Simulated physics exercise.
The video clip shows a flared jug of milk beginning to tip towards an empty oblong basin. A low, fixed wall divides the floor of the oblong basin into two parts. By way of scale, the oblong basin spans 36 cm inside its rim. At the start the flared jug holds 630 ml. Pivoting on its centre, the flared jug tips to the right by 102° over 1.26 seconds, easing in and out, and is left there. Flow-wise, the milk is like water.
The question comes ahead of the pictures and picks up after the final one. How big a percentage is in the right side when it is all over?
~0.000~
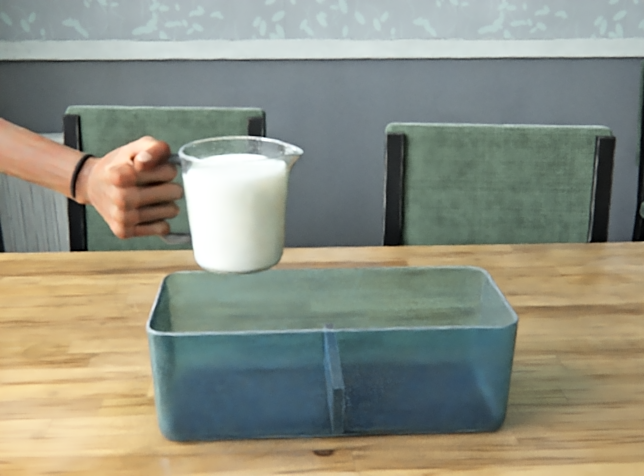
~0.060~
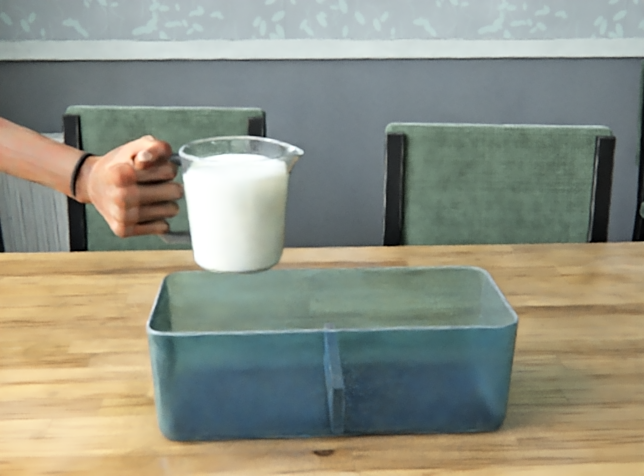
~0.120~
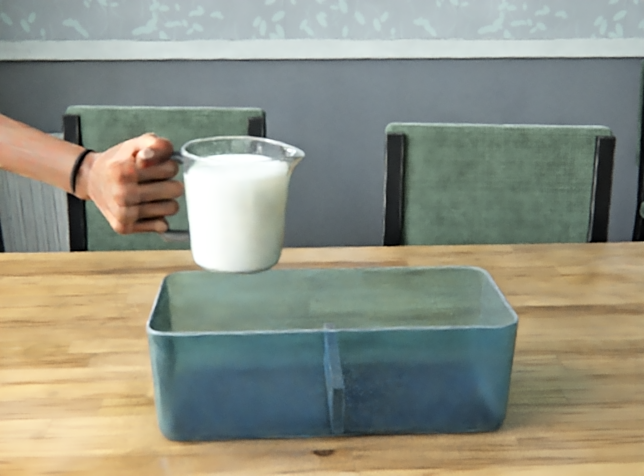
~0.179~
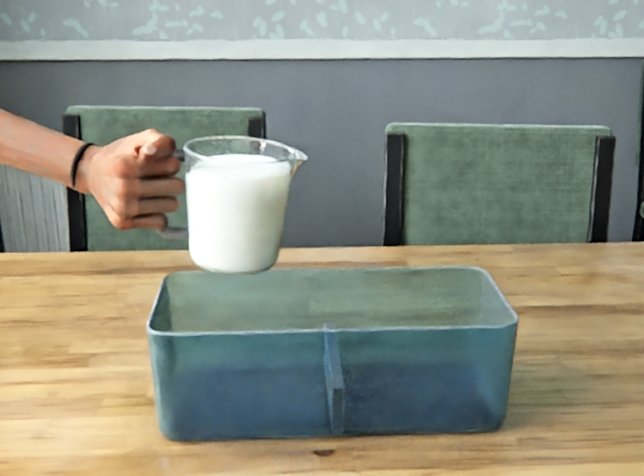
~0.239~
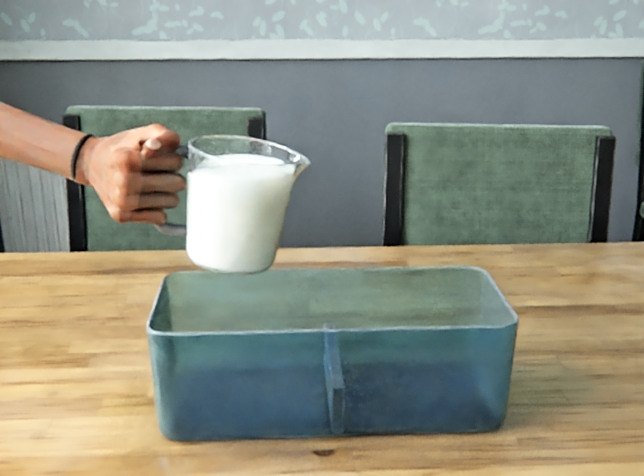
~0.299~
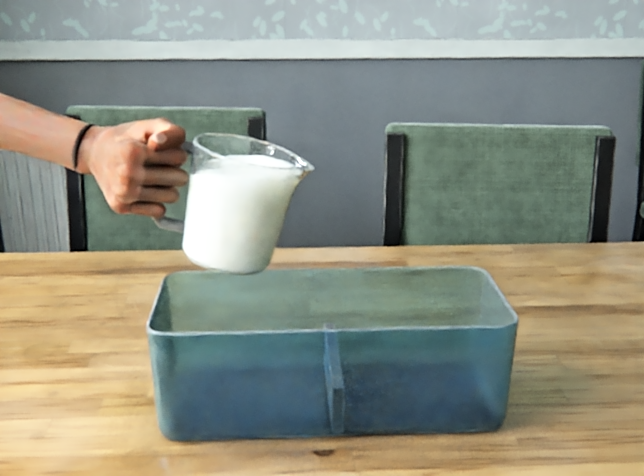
Roughly 91 per cent is in the right side.
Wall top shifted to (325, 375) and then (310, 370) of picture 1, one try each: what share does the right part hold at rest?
One try each: Around 90 percent and then around 95 percent.
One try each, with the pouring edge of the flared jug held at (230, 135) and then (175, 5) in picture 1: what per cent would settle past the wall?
About 5 %, then about 5 %.
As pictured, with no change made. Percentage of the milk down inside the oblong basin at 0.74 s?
Estimate - around 10 in a hundred parts.
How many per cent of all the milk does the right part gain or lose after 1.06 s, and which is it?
Net gain of about 28.
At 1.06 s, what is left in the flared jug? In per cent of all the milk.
Around 24 percent of it.
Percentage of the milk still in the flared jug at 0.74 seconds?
I'd put it near 76 percent.
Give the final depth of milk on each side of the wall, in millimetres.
Roughly 2 mm on the left side and 24 mm on the right side.
By 0.74 s the tilt is 64° and 76 per cent is still to pour, 0 is left of the wall and 9 right of it.
By 1.06 s the tilt is 96° and 24 per cent is still to pour, 1 is left of the wall and 62 right of it.
By 1.39 s the tilt is 102° and 1 per cent is still to pour, 7 is left of the wall and 90 right of it.
By 1.76 s the tilt is 102° and 0 per cent is still to pour, 9 is left of the wall and 91 right of it.
At rest 9 per cent lies left of the wall, 91 right of it and 0 outside.
